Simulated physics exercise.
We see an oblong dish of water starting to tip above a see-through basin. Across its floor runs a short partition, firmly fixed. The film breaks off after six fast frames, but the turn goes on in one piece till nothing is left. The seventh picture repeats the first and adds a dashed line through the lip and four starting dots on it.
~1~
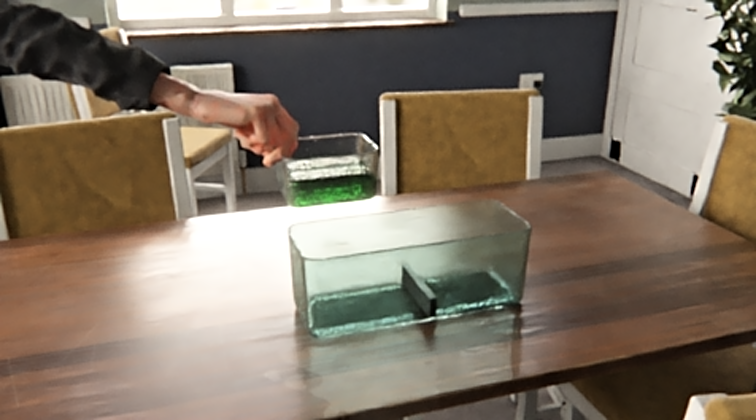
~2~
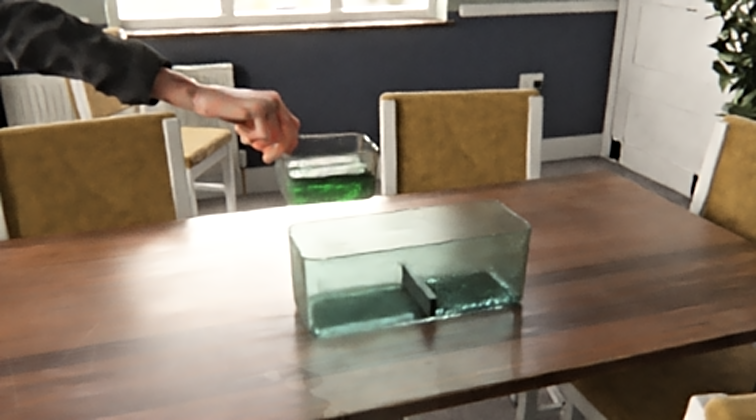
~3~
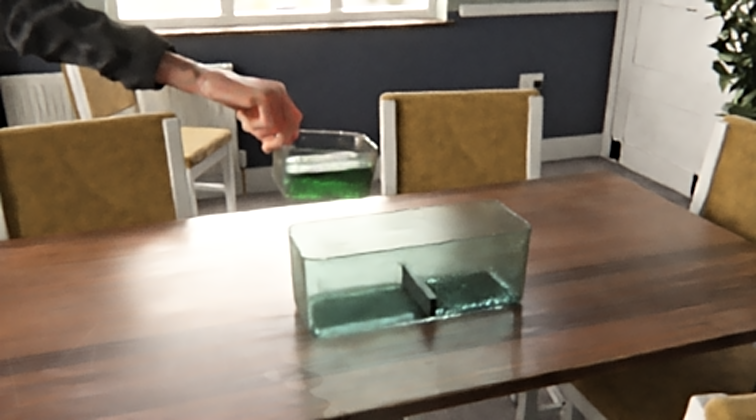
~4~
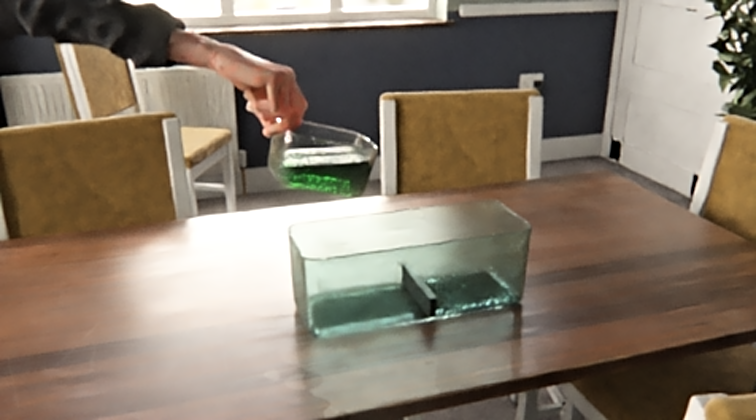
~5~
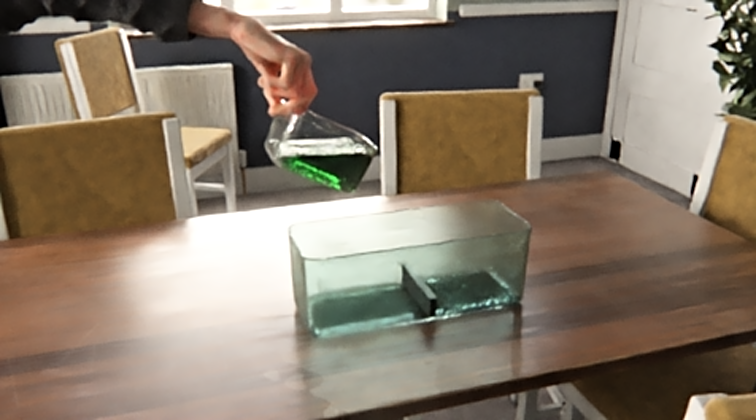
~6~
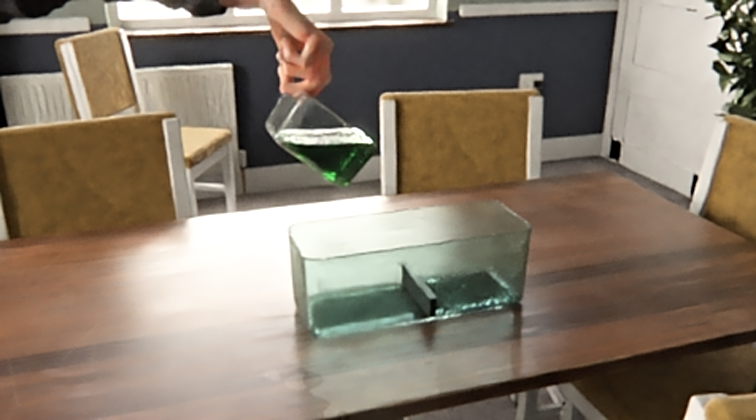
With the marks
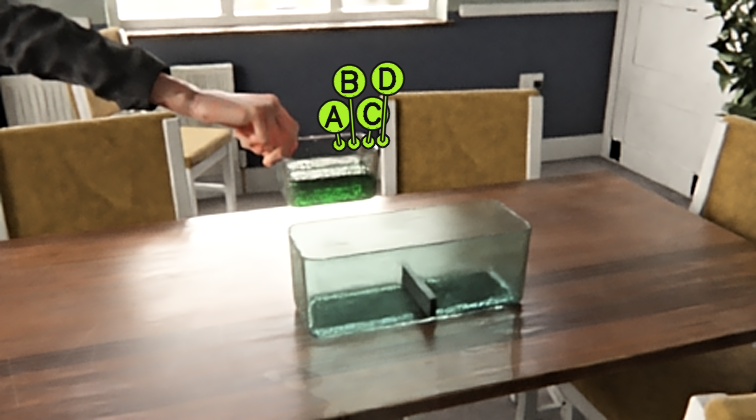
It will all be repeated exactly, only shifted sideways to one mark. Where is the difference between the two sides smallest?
It is B.
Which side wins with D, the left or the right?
The right side.
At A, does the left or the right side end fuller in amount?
More ends on the left.
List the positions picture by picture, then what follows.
In the first picture, upright, lip at (369, 141); basin from (307, 337) to (521, 300); top of the wall at (418, 279); nothing has left yet.
In the second picture, upright, lip at (369, 141); nothing has left yet.
In the third picture, tipped about 7°, lip at (369, 141); nothing has left yet.
In the fourth picture, tipped about 16°, lip at (369, 141); nothing has left yet.
In the fifth picture, tipped about 27°, lip at (369, 141); nothing has left yet.
In the sixth picture, tipped about 41°, lip at (369, 141); water is over the lip, down to (369, 141).
In lime, A at (339, 144); B at (353, 143); C at (368, 141); D at (382, 140).
Choosing A, about 93 % ends left of the wall and 6 % right of it.
Choosing B, about 55 % ends left of the wall and 43 % right of it.
Choosing C, about 15 % ends left of the wall and 84 % right of it.
Choosing D, about 7 % ends left of the wall and 92 % right of it.
